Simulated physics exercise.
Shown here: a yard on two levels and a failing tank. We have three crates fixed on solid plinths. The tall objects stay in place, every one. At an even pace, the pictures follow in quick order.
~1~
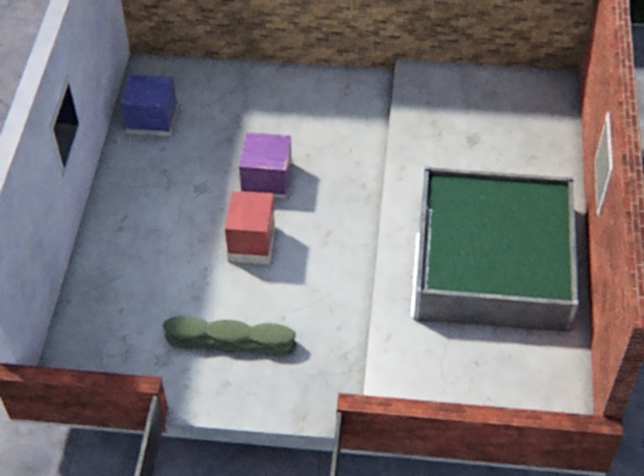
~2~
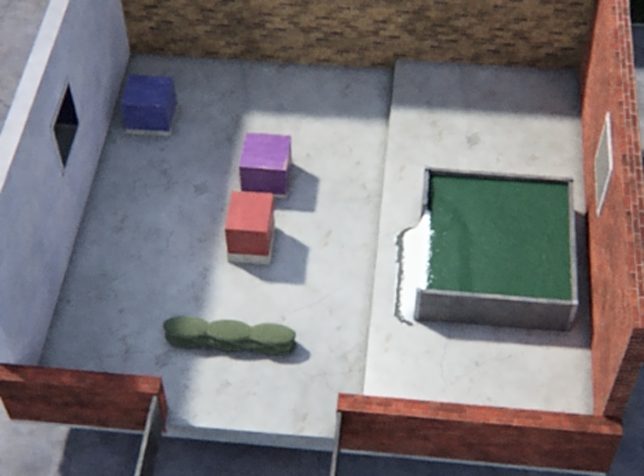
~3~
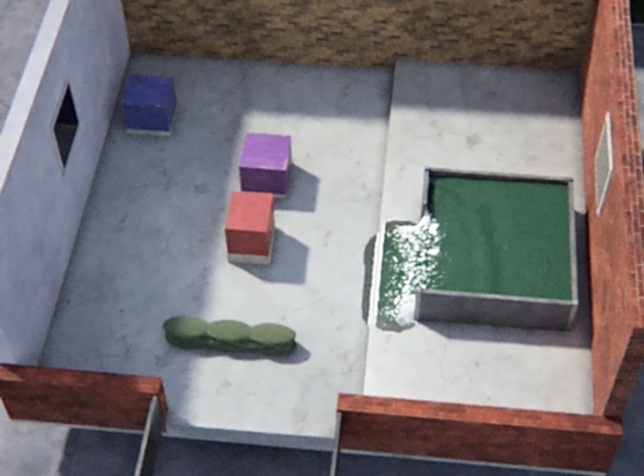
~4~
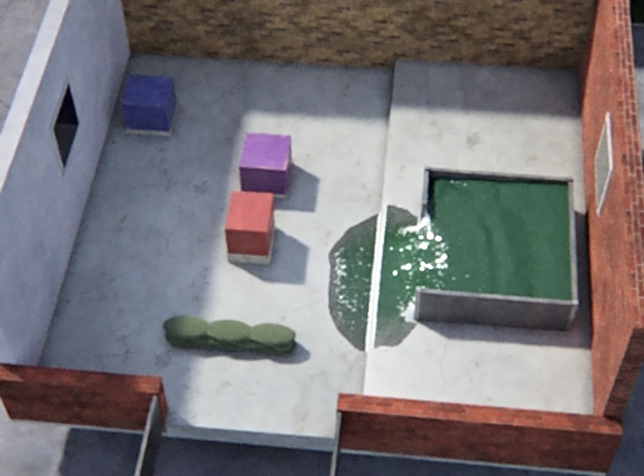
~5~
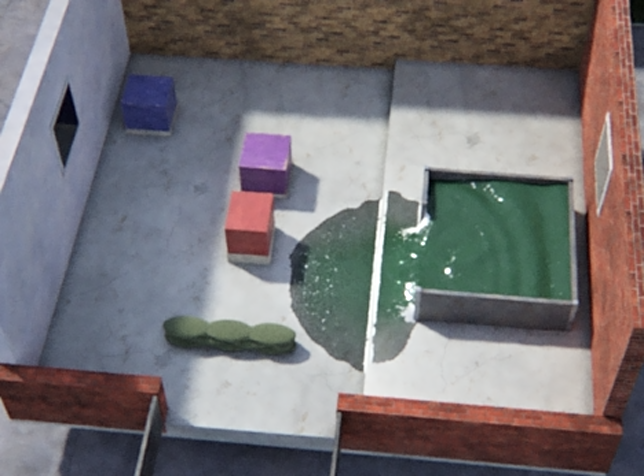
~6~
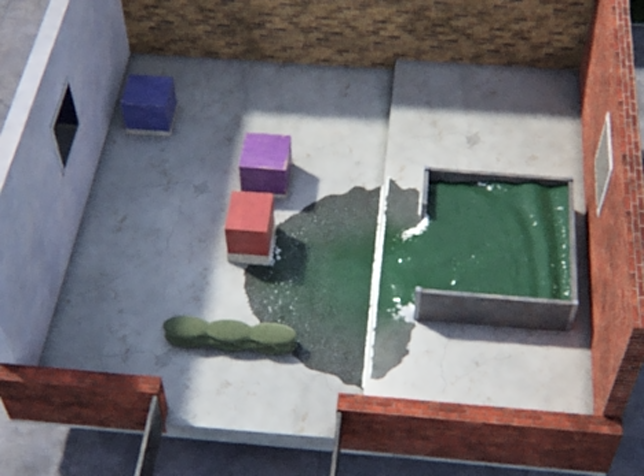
Green water pouring from the left side of an open tank, crossing the step and spreading over pale paving to a red block.
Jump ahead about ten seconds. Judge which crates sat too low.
The red crate was too low. The purple crate was too low. The blue crate was too low.
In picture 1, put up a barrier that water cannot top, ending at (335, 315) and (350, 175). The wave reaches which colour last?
Looks like the one in purple.
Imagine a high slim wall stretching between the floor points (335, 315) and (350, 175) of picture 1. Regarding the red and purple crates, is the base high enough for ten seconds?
First red, which is left alone, then purple, which is left alone.
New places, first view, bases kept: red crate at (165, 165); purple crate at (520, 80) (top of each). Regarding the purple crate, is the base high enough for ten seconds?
The purple crate simply stays high and dry.
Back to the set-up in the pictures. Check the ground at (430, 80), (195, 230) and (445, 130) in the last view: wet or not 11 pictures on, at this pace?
Status per point, in sequence: Unwetted, then waterlogged, then unwetted.
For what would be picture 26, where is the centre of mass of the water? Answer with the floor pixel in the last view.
I'd point to (302, 265).
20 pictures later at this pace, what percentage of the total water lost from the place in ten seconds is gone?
I'd estimate close to 35 per cent.
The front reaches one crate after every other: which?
My pick is the blue crate.
A moment on, water covers 20 % of the floor; the red crate water round its plinth, the purple crate water round its plinth, the blue crate not reached.
Next, water covers 35 % of the floor; the red crate water round its plinth, the purple crate water round its plinth, the blue crate not reached.
Then, water covers 50 % of the floor; the red crate water round its plinth, the purple crate water round its plinth, the blue crate water round its plinth.
Later, water covers 65 % of the floor; the red crate water round its plinth, the purple crate water round its plinth, the blue crate water round its plinth.
In the end, water covers 65 % of the floor; the red crate was topped, the purple crate was topped, the blue crate was topped.
